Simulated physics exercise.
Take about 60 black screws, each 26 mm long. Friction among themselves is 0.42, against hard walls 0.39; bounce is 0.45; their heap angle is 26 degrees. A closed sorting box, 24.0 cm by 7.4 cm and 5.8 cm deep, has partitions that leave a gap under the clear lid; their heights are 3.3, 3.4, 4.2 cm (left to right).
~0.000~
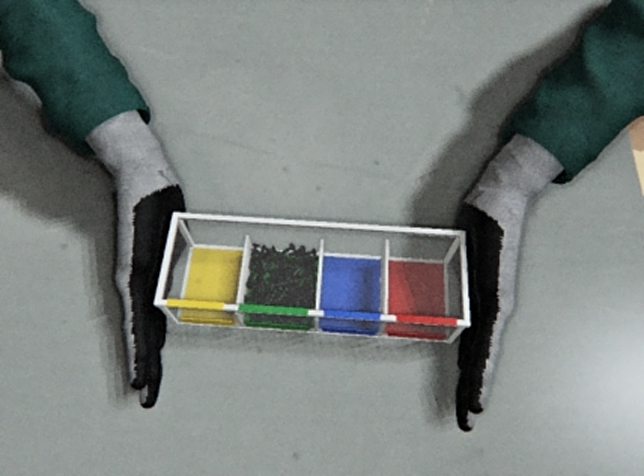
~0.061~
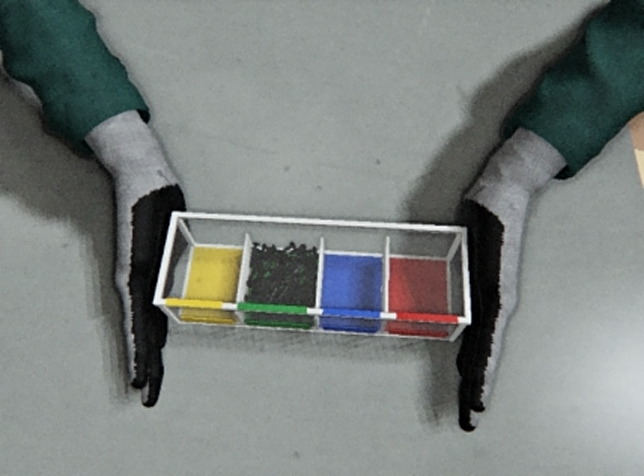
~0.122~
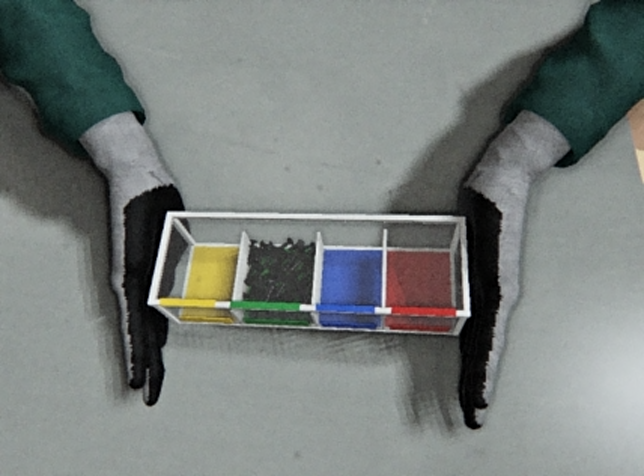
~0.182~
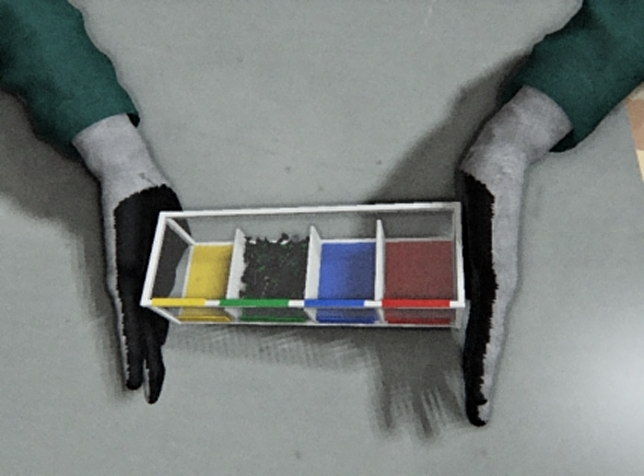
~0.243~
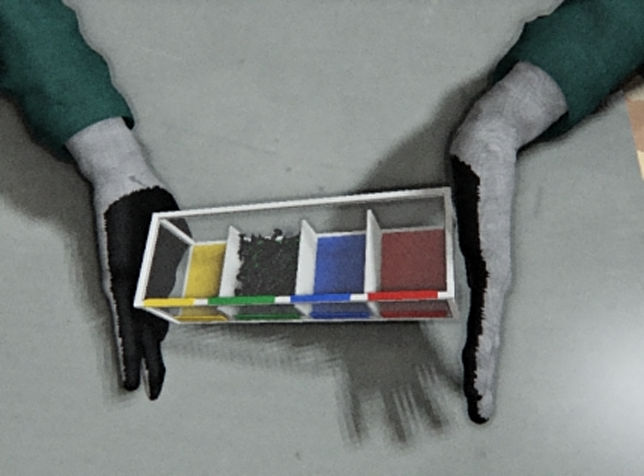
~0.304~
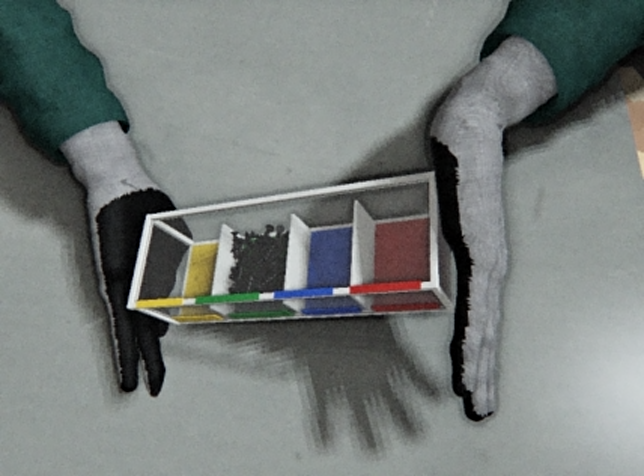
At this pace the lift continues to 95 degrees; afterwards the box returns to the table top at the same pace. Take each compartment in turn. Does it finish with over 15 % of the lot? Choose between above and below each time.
Red: Below, blue: Below, green: Above, yellow: Above.
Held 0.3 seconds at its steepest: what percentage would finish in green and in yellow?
Green 35; yellow 65.
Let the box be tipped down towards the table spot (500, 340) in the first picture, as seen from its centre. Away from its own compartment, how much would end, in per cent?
Estimate: Near 65 per cent.
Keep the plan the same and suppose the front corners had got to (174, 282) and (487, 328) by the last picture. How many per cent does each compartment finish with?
You'd see red at 35 percent, blue at 25, green at 40 and yellow at 0 percent.
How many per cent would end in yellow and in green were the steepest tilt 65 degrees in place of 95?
You'd see yellow with 5 % and green with 95 %.
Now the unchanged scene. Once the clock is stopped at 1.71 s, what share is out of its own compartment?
Share: Approx. 65 %.
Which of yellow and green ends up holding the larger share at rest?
More settles in the yellow compartment.
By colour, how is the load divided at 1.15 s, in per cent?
The split is red at 0, blue at 0, green at 70 and yellow at 30 per cent.
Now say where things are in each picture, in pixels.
Box tilt 0 degrees, front corners at (161, 301) and (464, 321); green 100 %, in the first frame.
Box tilt 2 degrees, front corners at (160, 300) and (465, 319), in the second frame.
Box tilt 6 degrees, front corners at (155, 300) and (464, 312), lowest corner left front, in the third frame.
Box tilt 12 degrees, front corners at (148, 301) and (458, 302), lowest corner left front, in the fourth frame.
Box tilt 18 degrees, front corners at (141, 302) and (448, 293), lowest corner left front, in the fifth frame.
Box tilt 24 degrees, front corners at (134, 304) and (431, 283), lowest corner left front; green 100 %. The box's pace is about 100 degrees a second, in the sixth frame.
After 1.15 s, tilt 93 degrees; green 70 %, yellow 30 %.
Then, at 1.71 s, tilt 40 degrees; green 35 %, yellow 65 %.
After 2.32 s, tilt 0 degrees; green 35 %, yellow 65 %.
In the end, at 2.6 s, red 0 %, blue 0 %, green 35 %, yellow 65 %.
